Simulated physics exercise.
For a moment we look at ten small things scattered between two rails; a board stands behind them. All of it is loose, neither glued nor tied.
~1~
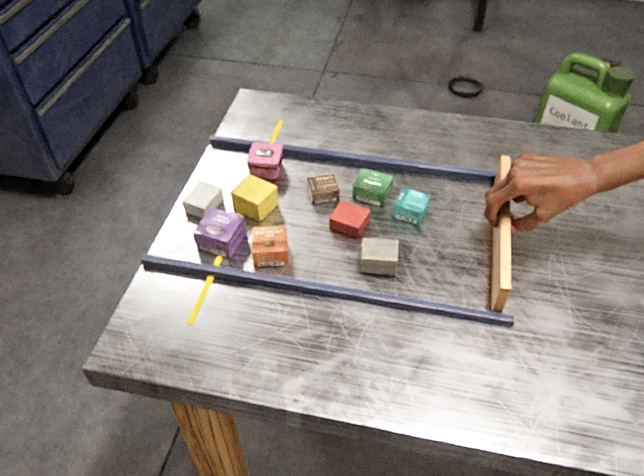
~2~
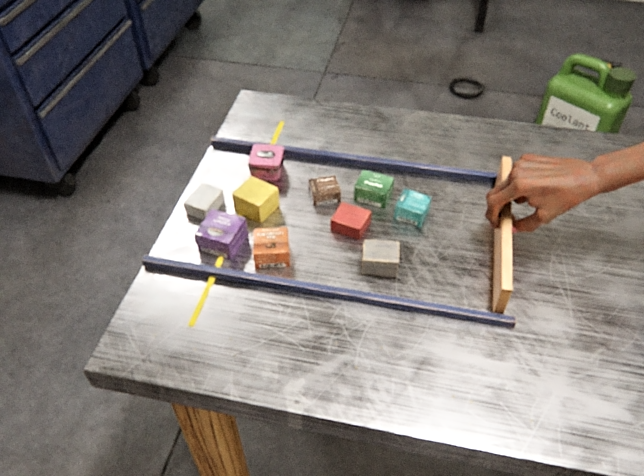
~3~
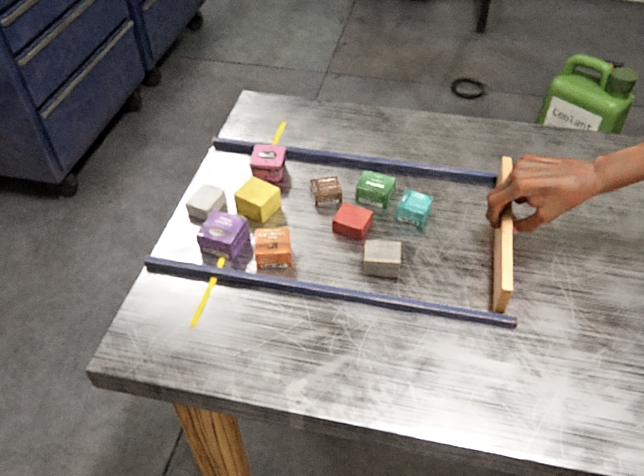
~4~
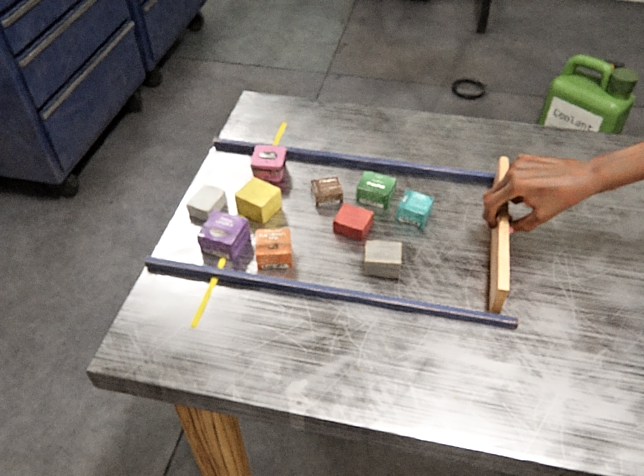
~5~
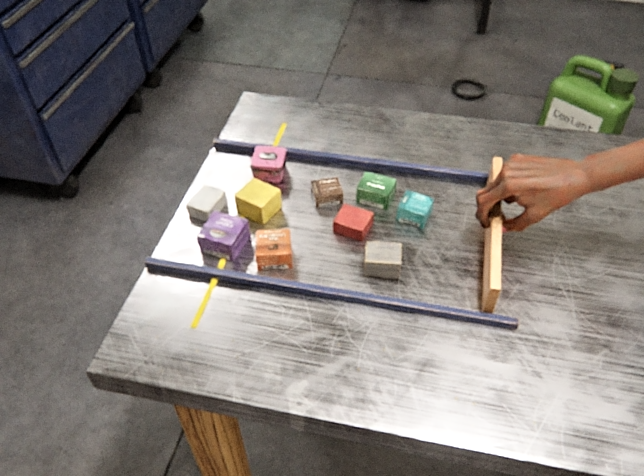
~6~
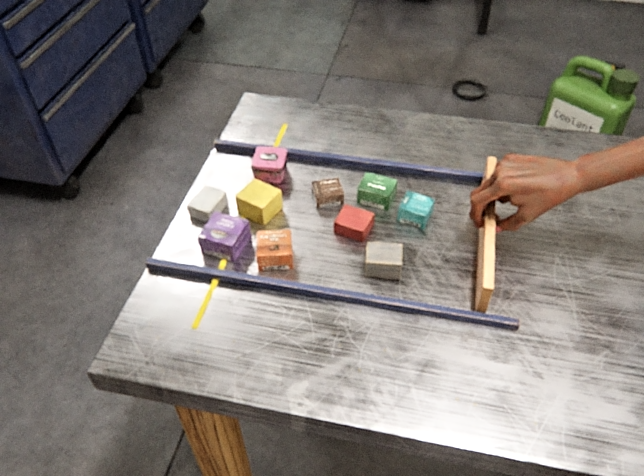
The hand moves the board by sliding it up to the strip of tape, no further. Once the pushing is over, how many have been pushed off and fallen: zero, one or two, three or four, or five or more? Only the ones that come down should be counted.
One or two have.
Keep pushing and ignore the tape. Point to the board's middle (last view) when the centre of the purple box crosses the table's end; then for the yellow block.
The middle is at (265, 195) when it's the purple box, and at (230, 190) when it's the yellow block.
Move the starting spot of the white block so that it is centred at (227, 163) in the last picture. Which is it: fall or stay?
From that start, the object then does not stay.
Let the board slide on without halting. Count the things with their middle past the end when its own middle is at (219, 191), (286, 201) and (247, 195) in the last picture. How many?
Per position: 6 / 0 / 2.
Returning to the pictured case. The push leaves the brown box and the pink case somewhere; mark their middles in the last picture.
In the last view, the middles sit near (216, 178) and near (225, 157).
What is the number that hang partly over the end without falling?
Looks like 0 of them.
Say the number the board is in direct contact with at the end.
That makes 4.
Early on, none off yet; white block at rest near (208, 204); purple box at rest near (225, 236); pink case at rest near (270, 165).
A while later, none off yet; white block moving near (200, 204); purple box travelled about its own width near (181, 229); pink case travelled a little near (254, 161).
Finally, the number that fall off is one or two; lost, purple box and white block.
